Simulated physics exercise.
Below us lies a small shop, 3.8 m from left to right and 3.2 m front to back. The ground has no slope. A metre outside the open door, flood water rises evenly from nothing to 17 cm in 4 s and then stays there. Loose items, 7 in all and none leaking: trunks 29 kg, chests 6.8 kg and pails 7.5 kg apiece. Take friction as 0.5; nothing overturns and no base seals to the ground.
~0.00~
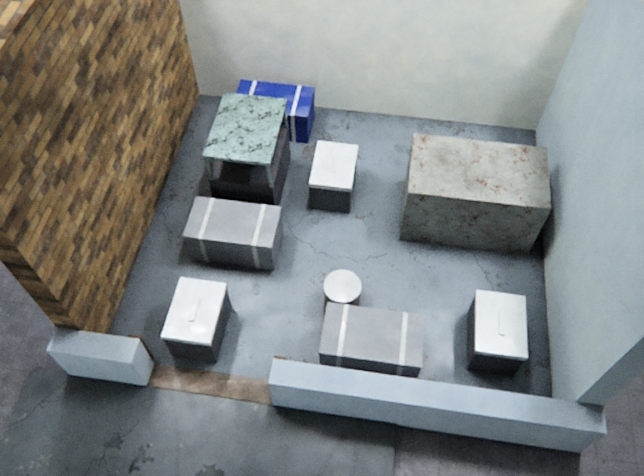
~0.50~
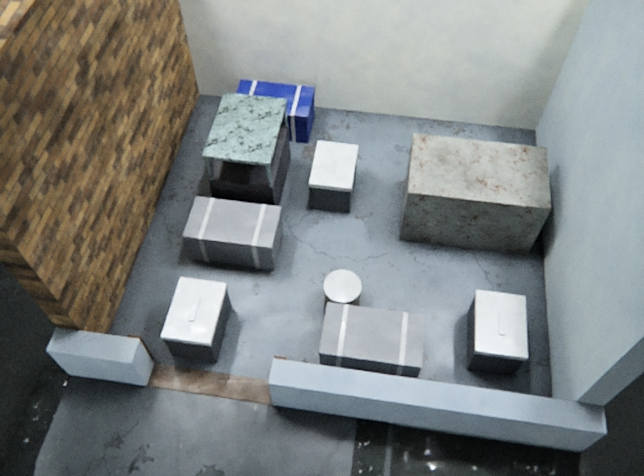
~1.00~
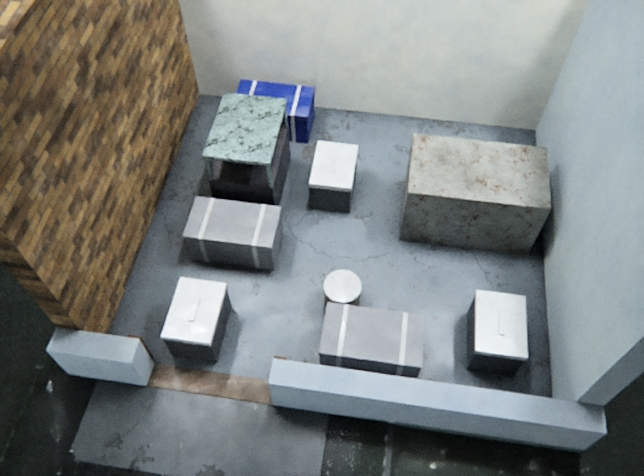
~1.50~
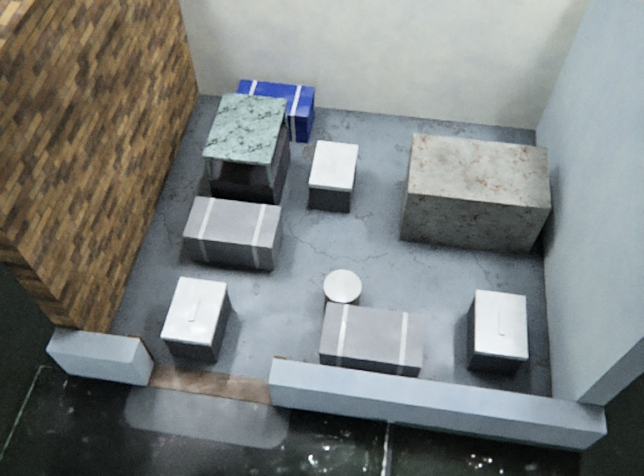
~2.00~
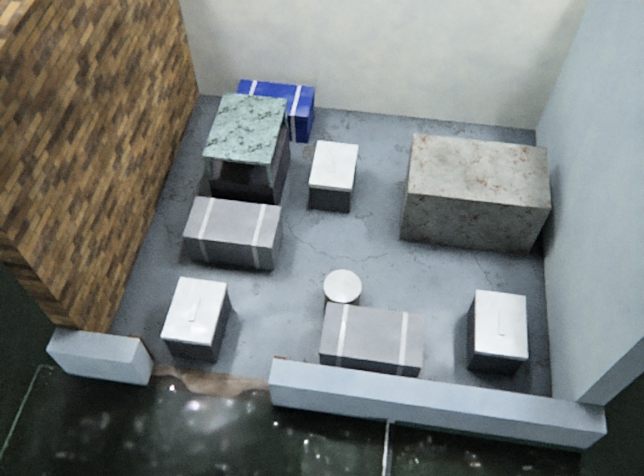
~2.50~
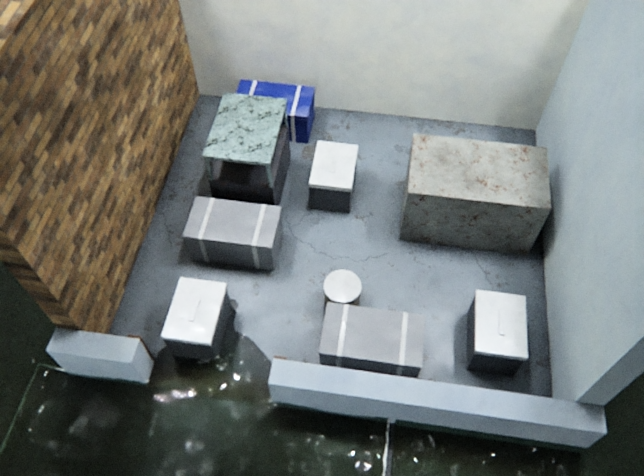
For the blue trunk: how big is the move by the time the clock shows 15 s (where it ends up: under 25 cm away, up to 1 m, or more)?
The blue trunk ends far away.
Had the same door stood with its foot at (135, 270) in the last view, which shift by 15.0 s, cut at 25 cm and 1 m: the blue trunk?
Then the blue trunk is nudged along.
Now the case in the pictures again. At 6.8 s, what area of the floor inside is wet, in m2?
Some 7.5 m2.
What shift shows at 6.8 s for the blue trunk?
Roughly 0 cm by then.
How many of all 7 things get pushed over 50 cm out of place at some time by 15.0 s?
I count 5.
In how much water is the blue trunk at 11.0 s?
Roughly 9 cm.
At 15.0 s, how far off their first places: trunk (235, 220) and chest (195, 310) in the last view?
In turn: 50 cm, 250 cm.
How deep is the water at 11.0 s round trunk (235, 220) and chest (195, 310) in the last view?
About 8 and 9 cm.
After 3.5 s the blue trunk is near (273, 98), 0.0 m from its start, aground; 0 afloat.
After 6.8 s the blue trunk is near (273, 98), 0.0 m from its start, aground; 1 afloat.
After 11.0 s the blue trunk is near (312, 144), 0.8 m from its start, afloat; 4 afloat.
After 15.0 s the blue trunk is near (365, 163), 1.3 m from its start, afloat; 7 afloat.
